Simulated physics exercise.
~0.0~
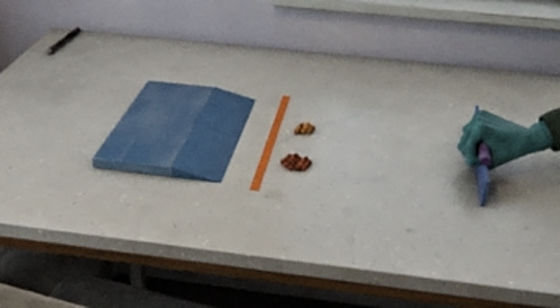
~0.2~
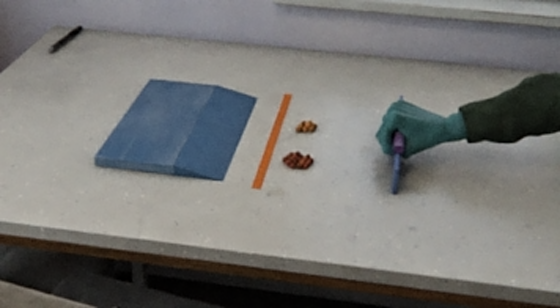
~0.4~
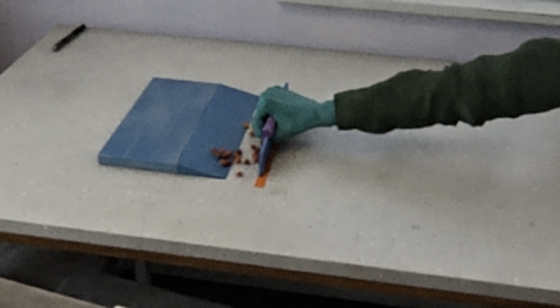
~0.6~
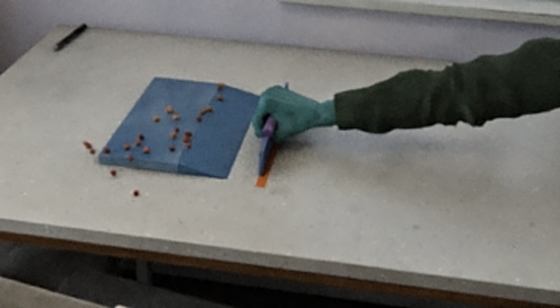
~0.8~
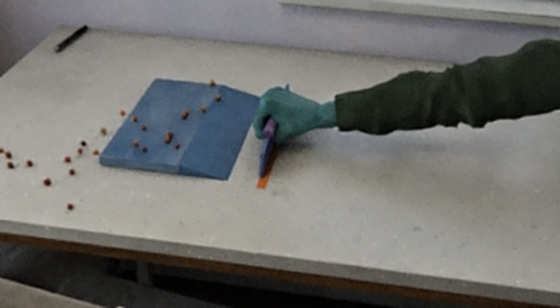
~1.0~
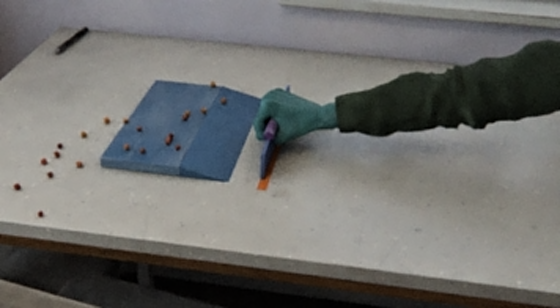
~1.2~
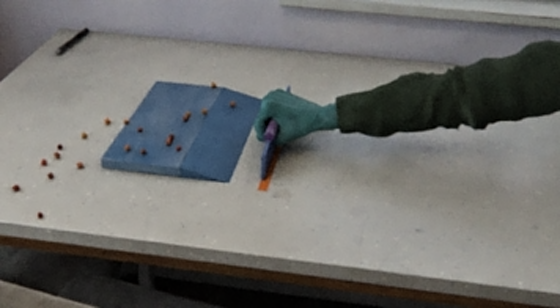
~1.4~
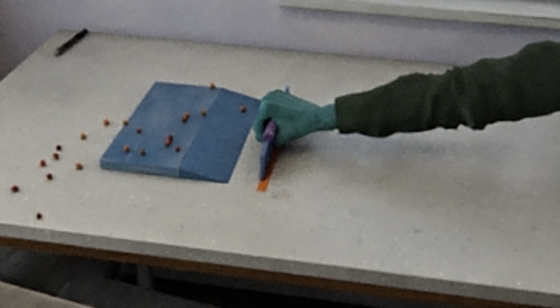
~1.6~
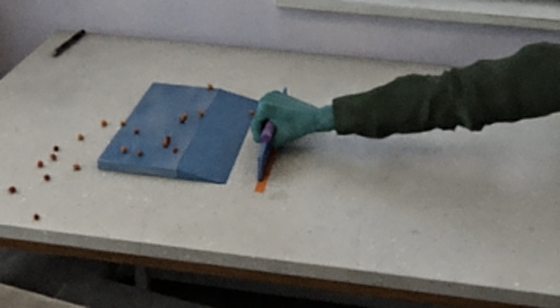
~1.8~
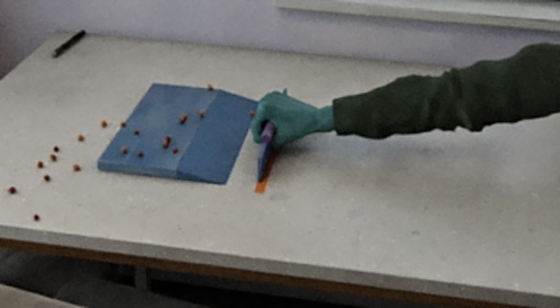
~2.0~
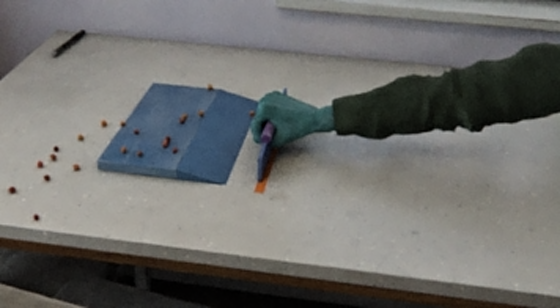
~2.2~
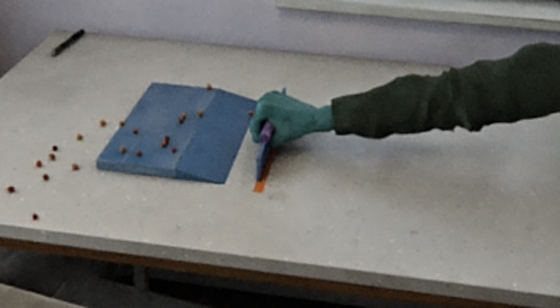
At first, two small clusters of reddish-brown pieces sit on a pale table, with a strip of orange tape and a low blue wedge to their left. A gloved hand in a dark sleeve slides a scraper in from the right and sweeps both clusters leftward over the tape. The scraper stops at the tape, while the pieces run on and scatter up across the wedge. Several carry over it and spread onto the table beyond. At the end, the hand holds the scraper still at the tape, with pieces resting both on the wedge and to its left.
